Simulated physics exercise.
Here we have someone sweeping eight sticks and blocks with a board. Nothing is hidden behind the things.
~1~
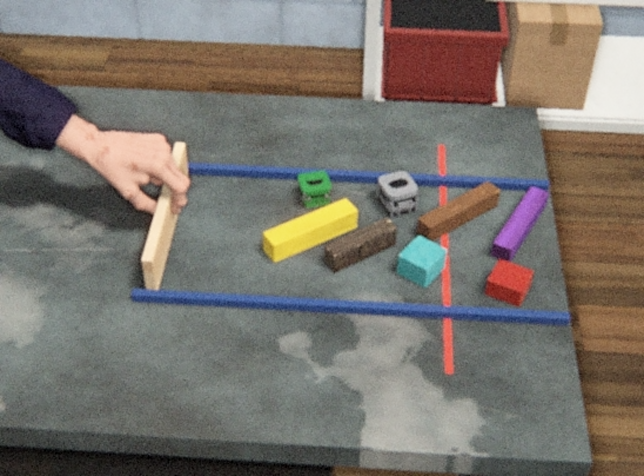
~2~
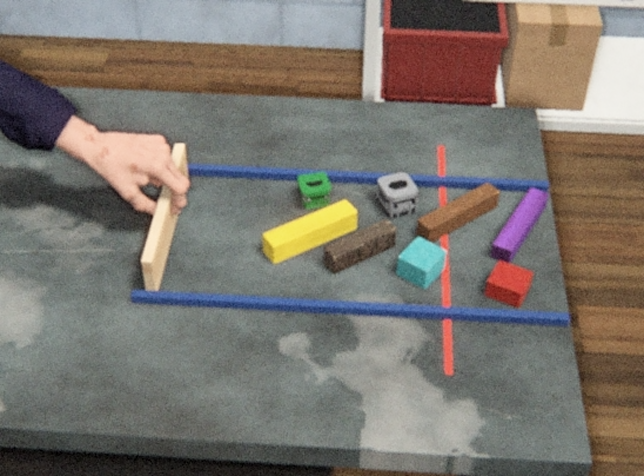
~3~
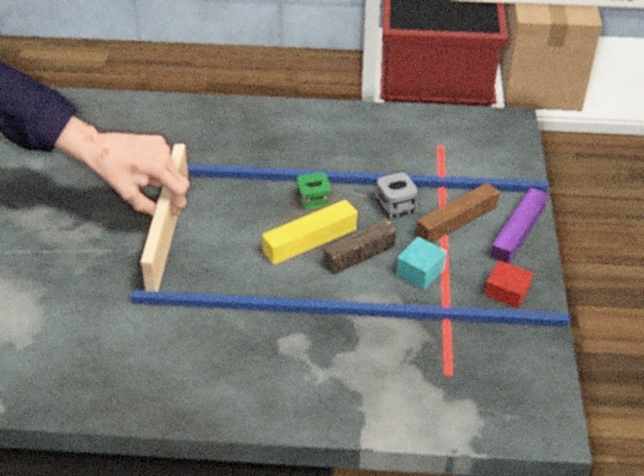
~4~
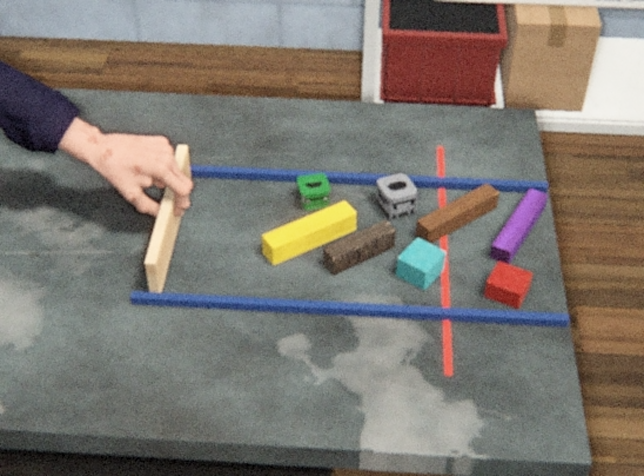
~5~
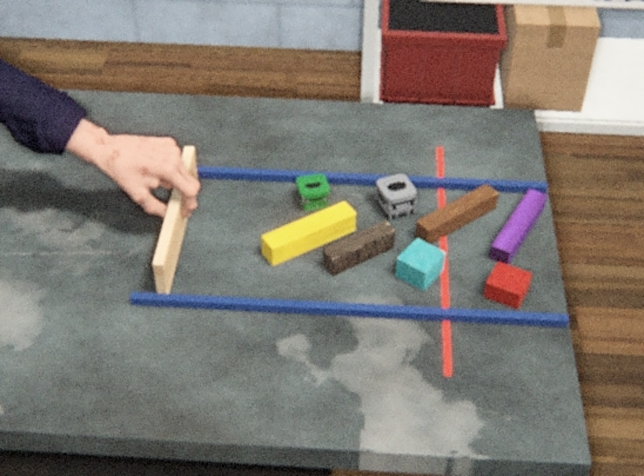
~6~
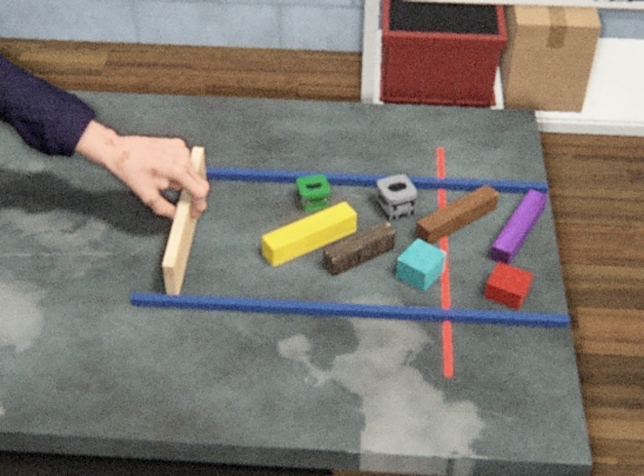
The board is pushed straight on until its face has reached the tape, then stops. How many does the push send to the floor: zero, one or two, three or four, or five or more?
Outcome: The number that fall off is zero.
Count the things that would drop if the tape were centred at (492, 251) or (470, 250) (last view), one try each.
Down on the floor: 2 and 0.
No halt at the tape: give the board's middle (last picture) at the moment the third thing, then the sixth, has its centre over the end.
Near (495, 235) and (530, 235).
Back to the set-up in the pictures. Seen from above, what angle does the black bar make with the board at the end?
Near 20 degrees.
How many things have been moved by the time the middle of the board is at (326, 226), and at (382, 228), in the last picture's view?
At the one place 4, at the other 6.
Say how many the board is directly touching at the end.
That makes 2.
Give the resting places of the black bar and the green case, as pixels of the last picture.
The black bar at (476, 272), the green case at (457, 203).
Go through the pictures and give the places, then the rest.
The first frame shows purple stick (521, 224); red block (509, 283); brown bar (459, 212); board (167, 214); tape (445, 245).
The second frame shows red block (509, 284); board (166, 215).
The third frame shows brown bar (458, 214); green case (314, 192).
The fourth frame shows purple stick (520, 225); grey case (396, 196).
The fifth frame shows red block (508, 285); yellow stick (309, 233).
The sixth frame shows purple stick (520, 226); red block (508, 286); brown bar (458, 215); board (186, 219); tape (444, 248).
Early on, none off yet; purple stick at rest near (520, 226); red block at rest near (508, 286); brown bar at rest near (458, 215).
A while later, none off yet; purple stick at rest near (520, 226); red block at rest near (508, 286); brown bar travelled a little near (472, 216).
Finally, the number that fall off is zero.
